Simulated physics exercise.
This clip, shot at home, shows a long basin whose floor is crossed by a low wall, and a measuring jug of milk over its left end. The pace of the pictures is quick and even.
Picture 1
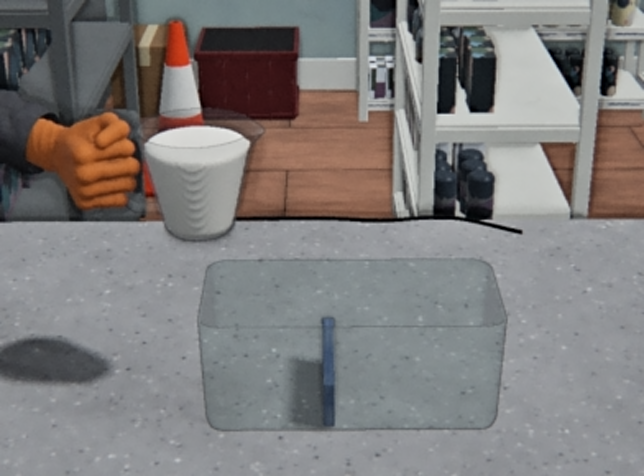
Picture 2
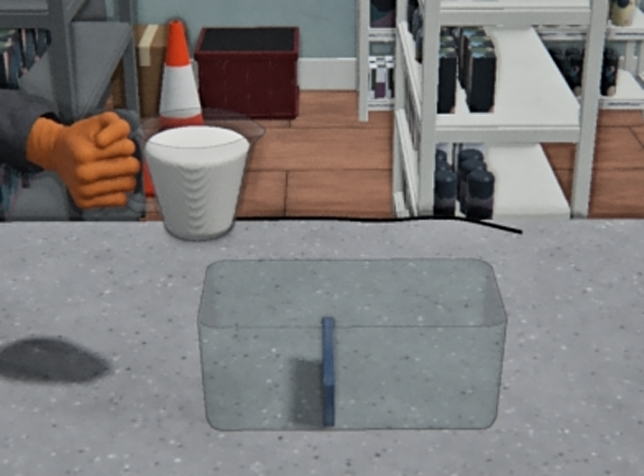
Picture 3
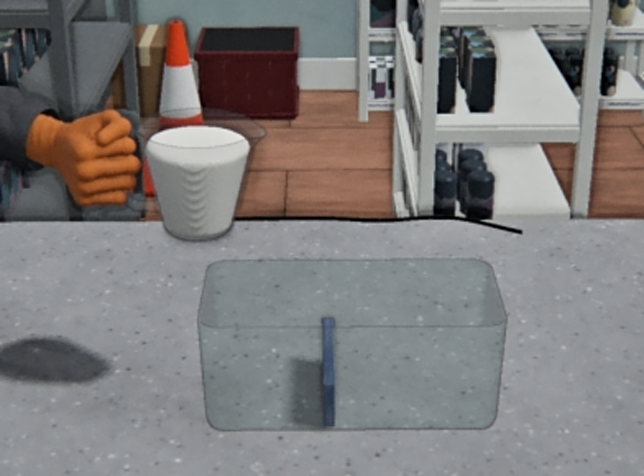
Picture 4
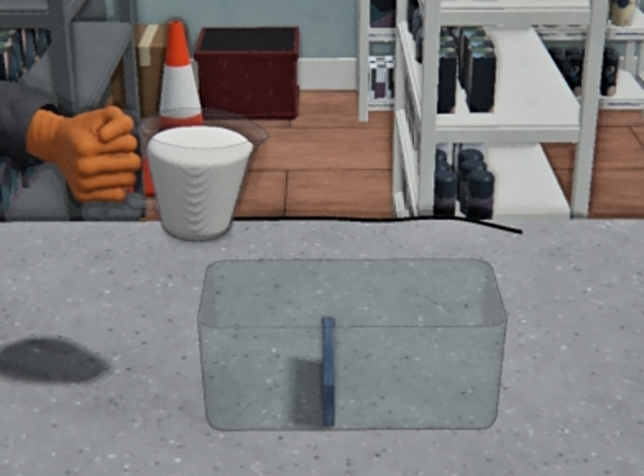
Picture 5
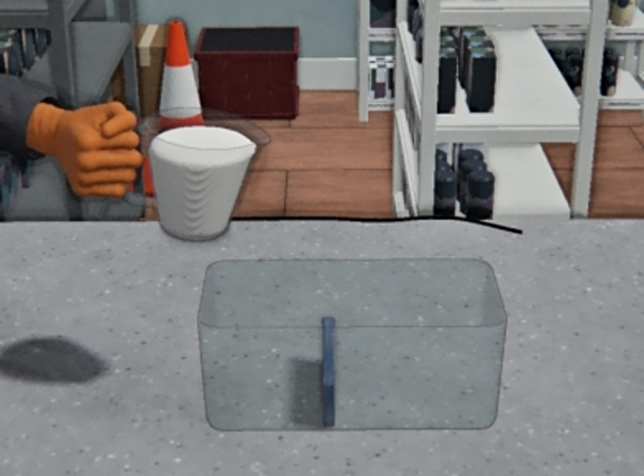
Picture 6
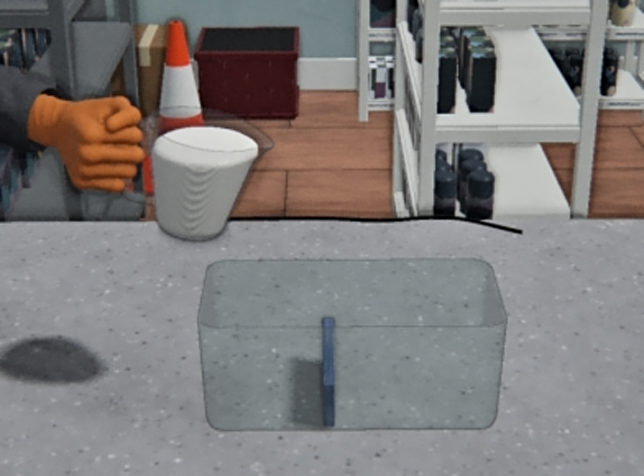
At a speckled grey counter, an orange-gloved hand slowly tilting a clear jug of milk rightward above a long, see-through divided basin.
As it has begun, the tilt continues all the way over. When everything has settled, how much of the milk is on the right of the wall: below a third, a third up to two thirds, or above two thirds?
Middle of three bands.
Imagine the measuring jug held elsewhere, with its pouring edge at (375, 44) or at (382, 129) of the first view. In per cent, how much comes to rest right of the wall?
First try 85 %, second try 95 %.
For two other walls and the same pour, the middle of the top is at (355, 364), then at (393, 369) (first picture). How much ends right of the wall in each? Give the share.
20 per cent first, then 10 per cent.
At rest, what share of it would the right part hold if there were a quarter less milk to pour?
It comes to 30 per cent or so.
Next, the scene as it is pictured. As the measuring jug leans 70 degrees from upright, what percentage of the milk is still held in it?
Remaining fraction: Approx. 65 %.
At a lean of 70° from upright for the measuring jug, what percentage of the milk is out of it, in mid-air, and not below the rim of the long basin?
Roughly 25 percent.
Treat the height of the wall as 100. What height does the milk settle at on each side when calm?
On the left it is 30 per cent, on the right 20.
A moment on, the measuring jug is tipped part way and 67 per cent is still to pour, 1 is left of the wall and 9 right of it.
Next, the measuring jug is tipped right over and 11 per cent is still to pour, 28 is left of the wall and 48 right of it.
Then the measuring jug is tipped right over and 0 per cent is still to pour, 50 is left of the wall and 49 right of it.
Later the measuring jug is tipped right over and 0 per cent is still to pour, 50 is left of the wall and 50 right of it.
Finally, 50 per cent lies left of the wall, 50 right of it and 1 outside.
